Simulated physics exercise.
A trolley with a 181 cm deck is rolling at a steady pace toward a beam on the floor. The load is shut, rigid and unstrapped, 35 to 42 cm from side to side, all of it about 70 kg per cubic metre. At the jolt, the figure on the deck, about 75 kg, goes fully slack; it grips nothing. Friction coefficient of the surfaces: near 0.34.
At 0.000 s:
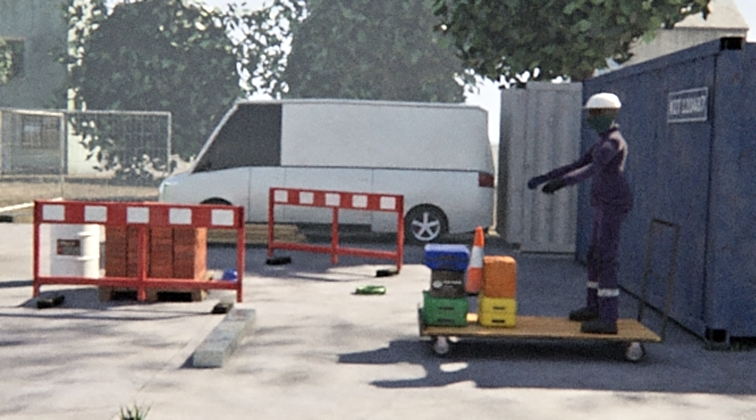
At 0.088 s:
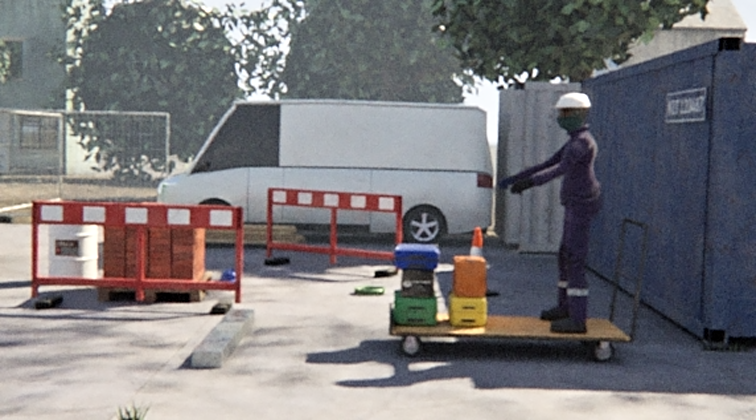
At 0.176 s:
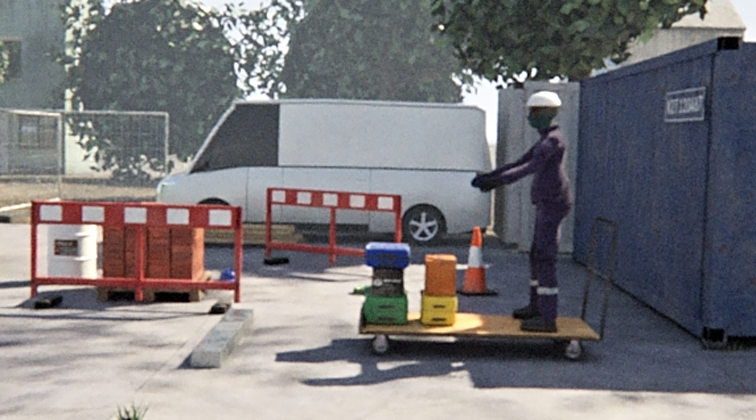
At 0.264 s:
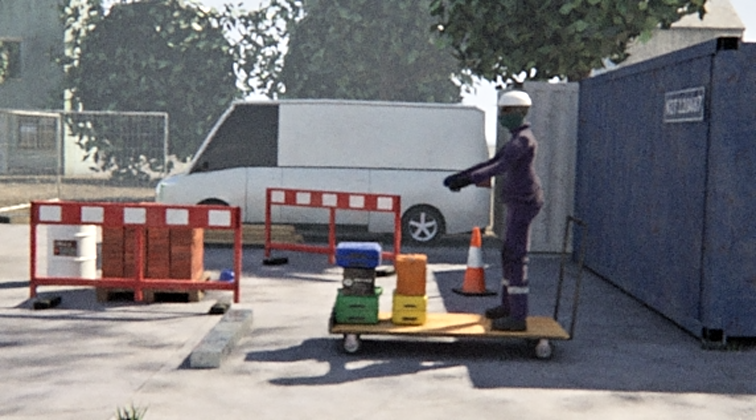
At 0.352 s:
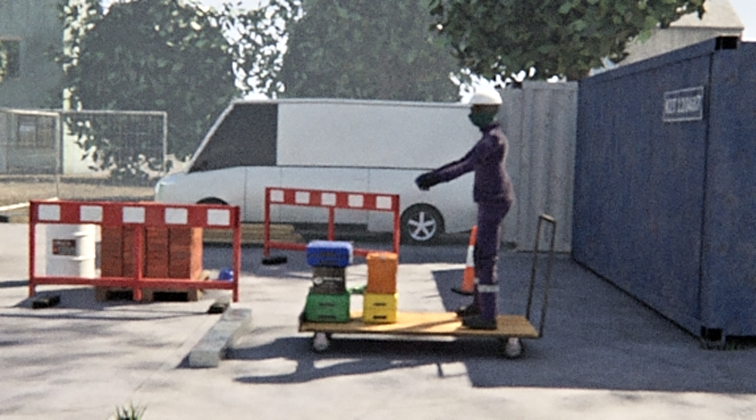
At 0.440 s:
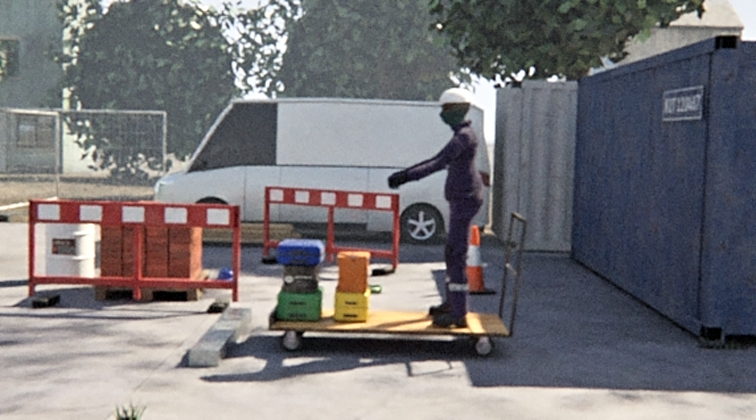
Paved yard with parked white van, a helmeted figure standing arms outstretched on a trolley of colourful cases rolling steadily left.
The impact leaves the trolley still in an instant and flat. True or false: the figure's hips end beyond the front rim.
True.
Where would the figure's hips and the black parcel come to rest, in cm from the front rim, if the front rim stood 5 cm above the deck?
In that case the hips stop 0 cm beyond the rim and the black item 90 cm beyond it.
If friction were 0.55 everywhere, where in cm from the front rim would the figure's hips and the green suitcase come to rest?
That puts hips at 10 behind, green at 20 behind.
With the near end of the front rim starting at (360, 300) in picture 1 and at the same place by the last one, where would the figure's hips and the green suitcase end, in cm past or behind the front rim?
So the hips settle 90 cm short of the front rim, while the green one stops 20 cm behind it.
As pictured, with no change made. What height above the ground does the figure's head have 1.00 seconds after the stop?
Some 40 cm up.
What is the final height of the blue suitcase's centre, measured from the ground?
Near 10 cm above the ground.
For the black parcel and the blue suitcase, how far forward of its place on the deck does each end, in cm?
Ahead by: Black 150, blue 235 (cm).
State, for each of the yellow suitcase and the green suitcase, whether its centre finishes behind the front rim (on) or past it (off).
End result - yellow: Stays; green: Stays.
The wheels strike at 0.59 s.
After 1.14 s the figure's hips are 37 cm behind the rim, near (273, 274) in the last picture's view.
After 1.59 s the figure's hips are 14 cm past the rim, near (209, 277) in the last picture's view.
At rest, 3.2 s, past the rim, black parcel, orange parcel, blue suitcase and the figure's hips; behind it, green suitcase and yellow suitcase.
